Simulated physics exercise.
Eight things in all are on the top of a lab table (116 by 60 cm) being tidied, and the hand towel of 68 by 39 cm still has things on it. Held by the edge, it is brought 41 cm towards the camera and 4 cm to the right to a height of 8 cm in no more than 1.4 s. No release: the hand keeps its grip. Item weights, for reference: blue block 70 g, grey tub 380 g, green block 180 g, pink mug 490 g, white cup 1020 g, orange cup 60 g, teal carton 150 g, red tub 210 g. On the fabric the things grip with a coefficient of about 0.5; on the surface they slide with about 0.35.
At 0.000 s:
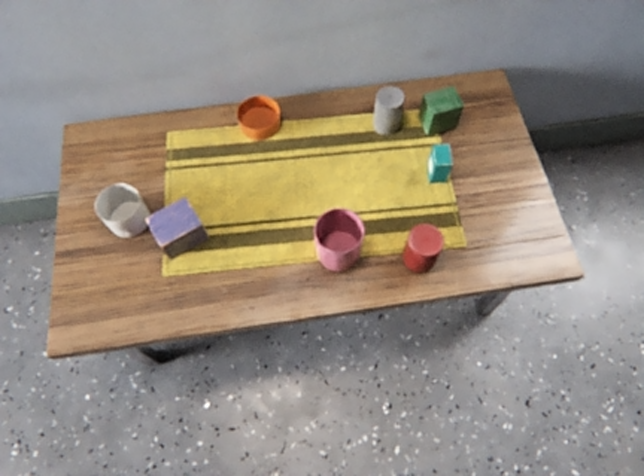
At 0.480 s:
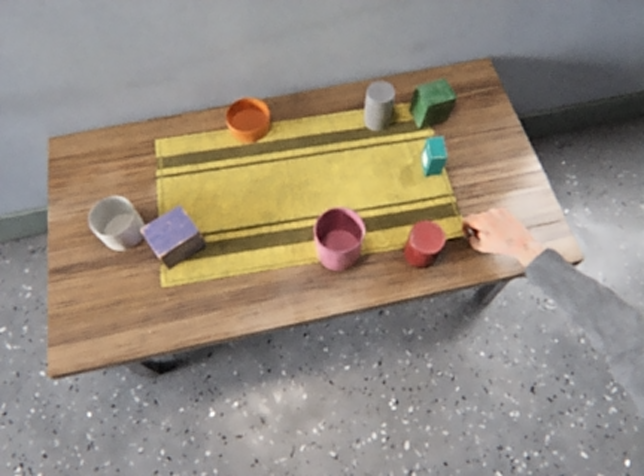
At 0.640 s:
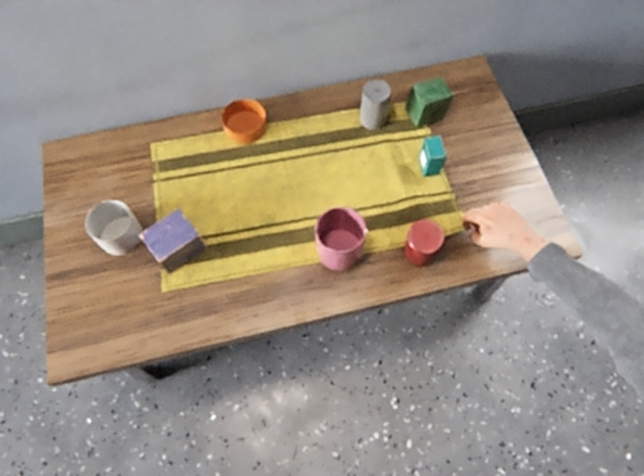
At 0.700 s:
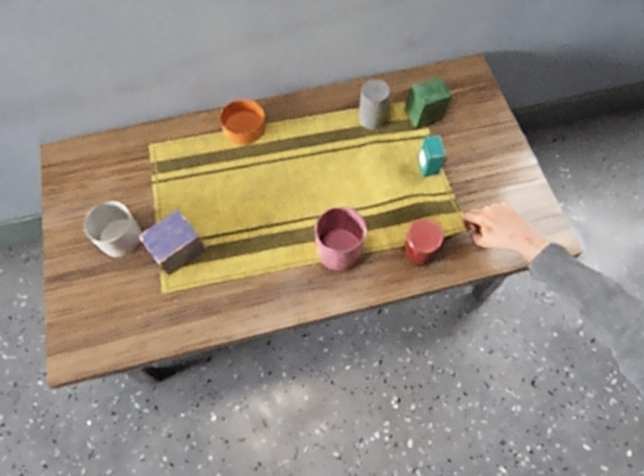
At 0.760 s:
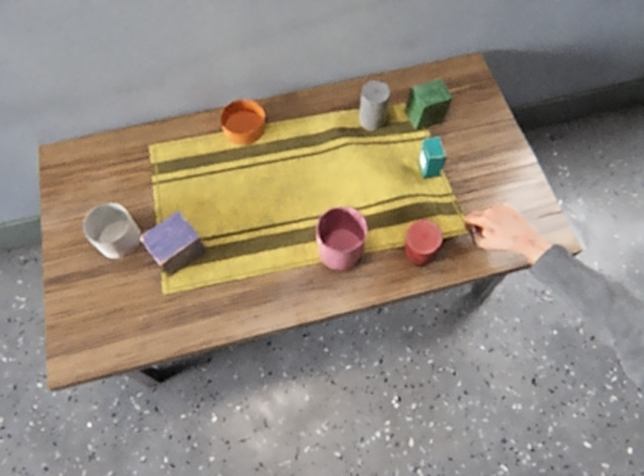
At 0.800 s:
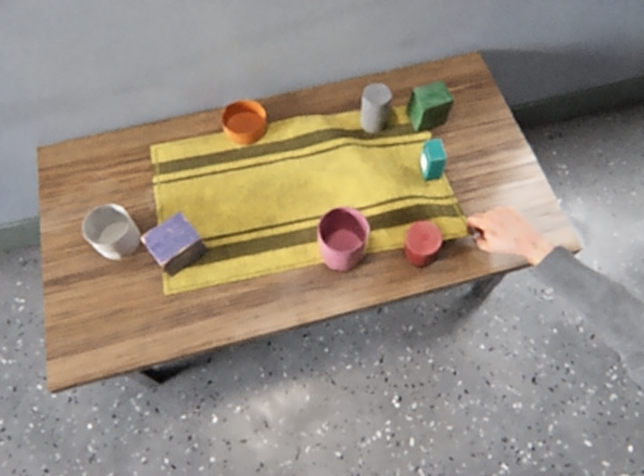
On a wooden table with cups, tubs and blocks around a yellow striped towel, a hand reached in from the right and gripped the towel's near corner, and the cloth rippled slightly but barely moved.
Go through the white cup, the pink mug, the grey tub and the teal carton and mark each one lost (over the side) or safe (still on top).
Marks: White cup safe, pink mug lost, grey tub lost, teal carton lost.
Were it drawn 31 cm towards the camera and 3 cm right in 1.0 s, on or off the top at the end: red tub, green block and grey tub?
Result - red tub: Gone, green block: Still on top, grey tub: Still on top.
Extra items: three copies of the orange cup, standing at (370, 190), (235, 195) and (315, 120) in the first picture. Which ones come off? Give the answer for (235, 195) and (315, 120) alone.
So the first copy ends up on top, while the second copy ends up on top.
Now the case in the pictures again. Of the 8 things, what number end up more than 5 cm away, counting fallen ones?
Total: 7.
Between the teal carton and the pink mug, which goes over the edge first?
I'd pick the pink one.
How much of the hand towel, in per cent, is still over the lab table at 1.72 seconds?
I'd estimate close to 70 per cent.
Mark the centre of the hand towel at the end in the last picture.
About (426, 283).
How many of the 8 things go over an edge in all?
After counting, the figure is 5.
After 1.1 s, 100 % of the hand towel is still over the top; teal carton 14 cm off its start, grey tub 13 cm off its start, pink mug 7 cm off its start.
After 1.4 s, 90 % of the hand towel is still over the top; grey tub 29 cm off its start, teal carton 28 cm off its start, pink mug 17 cm off its start.
After 1.7 s, 70 % of the hand towel is still over the top; grey tub 43 cm off its start at (486, 233), teal carton 40 cm off its start at (526, 305), pink mug over the edge.
After 2.0 s, 55 % of the hand towel is still over the top; grey tub 54 cm off its start, teal carton over the edge, pink mug over the edge.
After 3.6 s, 55 % of the hand towel is still over the top; grey tub over the edge, teal carton over the edge, pink mug over the edge, white cup 0 cm off its start at (106, 224).
